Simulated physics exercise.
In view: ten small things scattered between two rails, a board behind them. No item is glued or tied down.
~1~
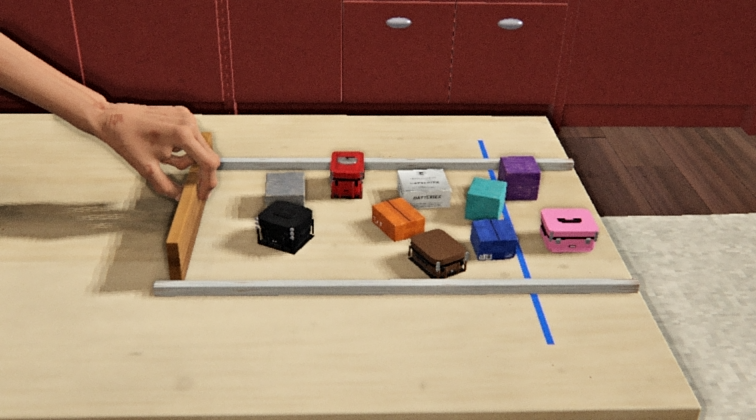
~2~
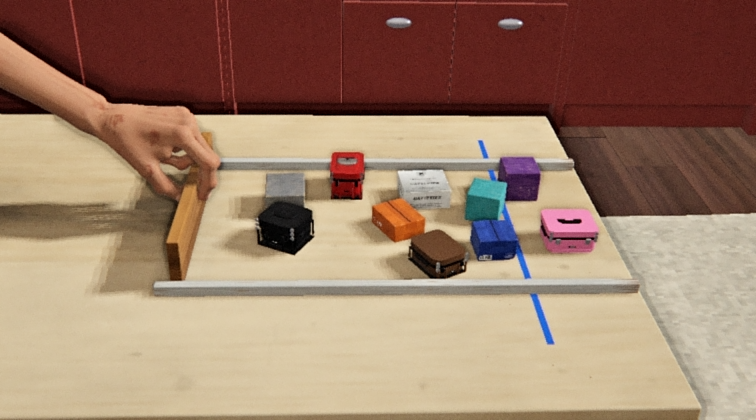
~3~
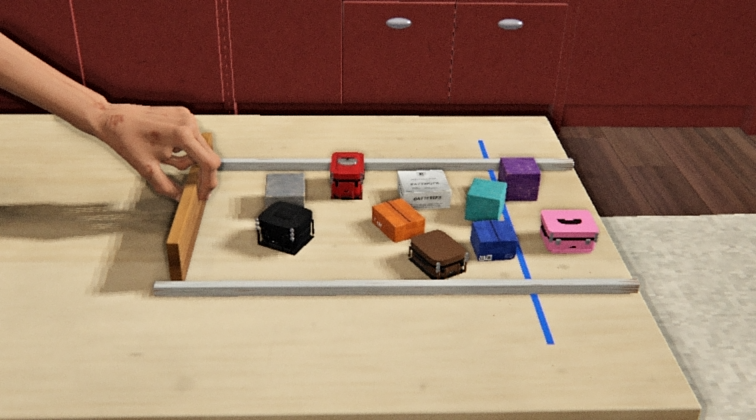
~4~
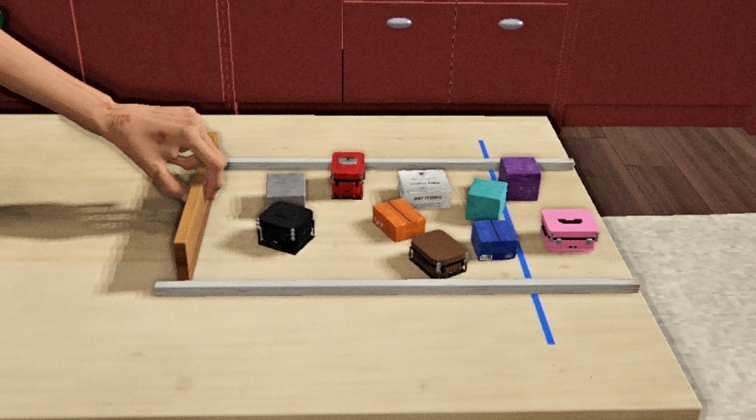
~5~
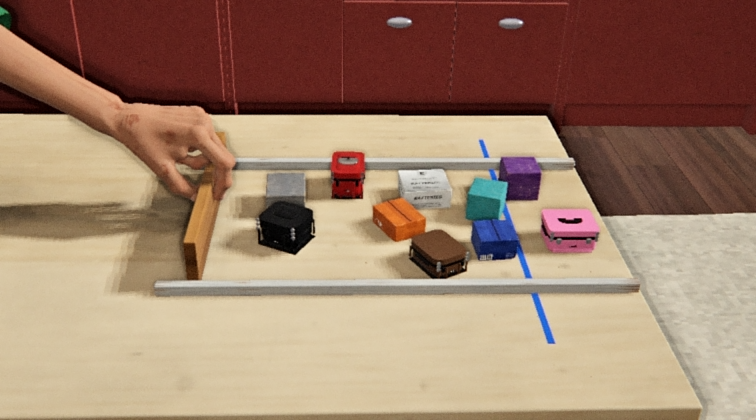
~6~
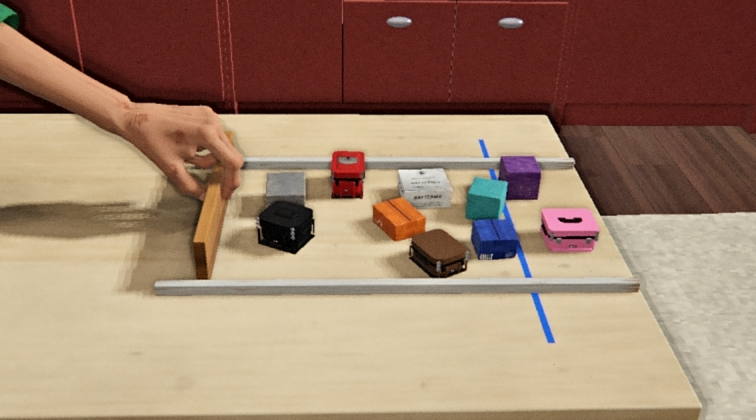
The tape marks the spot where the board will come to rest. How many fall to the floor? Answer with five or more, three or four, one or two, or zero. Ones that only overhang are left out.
The count that falls is three or four.
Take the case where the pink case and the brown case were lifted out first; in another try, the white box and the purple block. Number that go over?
Taking the two tries in turn, it comes to 2 and 1.
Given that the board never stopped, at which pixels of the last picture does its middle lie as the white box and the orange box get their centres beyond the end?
(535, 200) and (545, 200), roughly.
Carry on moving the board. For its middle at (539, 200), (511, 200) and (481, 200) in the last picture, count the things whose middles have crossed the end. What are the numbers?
It comes out as 4, then 3, then 0.
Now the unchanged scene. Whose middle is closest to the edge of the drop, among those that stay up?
White box.
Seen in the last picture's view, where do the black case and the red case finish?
Taking them in turn, first comes (536, 220), then (517, 164).
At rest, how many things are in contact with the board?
Number in contact with it: 4.
Soon after, none off yet; pink case at rest near (568, 231); purple block at rest near (519, 178); turquoise block at rest near (486, 200).
Then, none off yet; pink case at rest near (568, 231); purple block at rest near (519, 178); turquoise block moving near (491, 201).
Further on, none off yet; pink case moving near (578, 231); purple block moved about its own width near (568, 179); turquoise block moved well along near (563, 203).
At rest, the number that fall off is three or four; fallen, turquoise block, purple block and pink case.
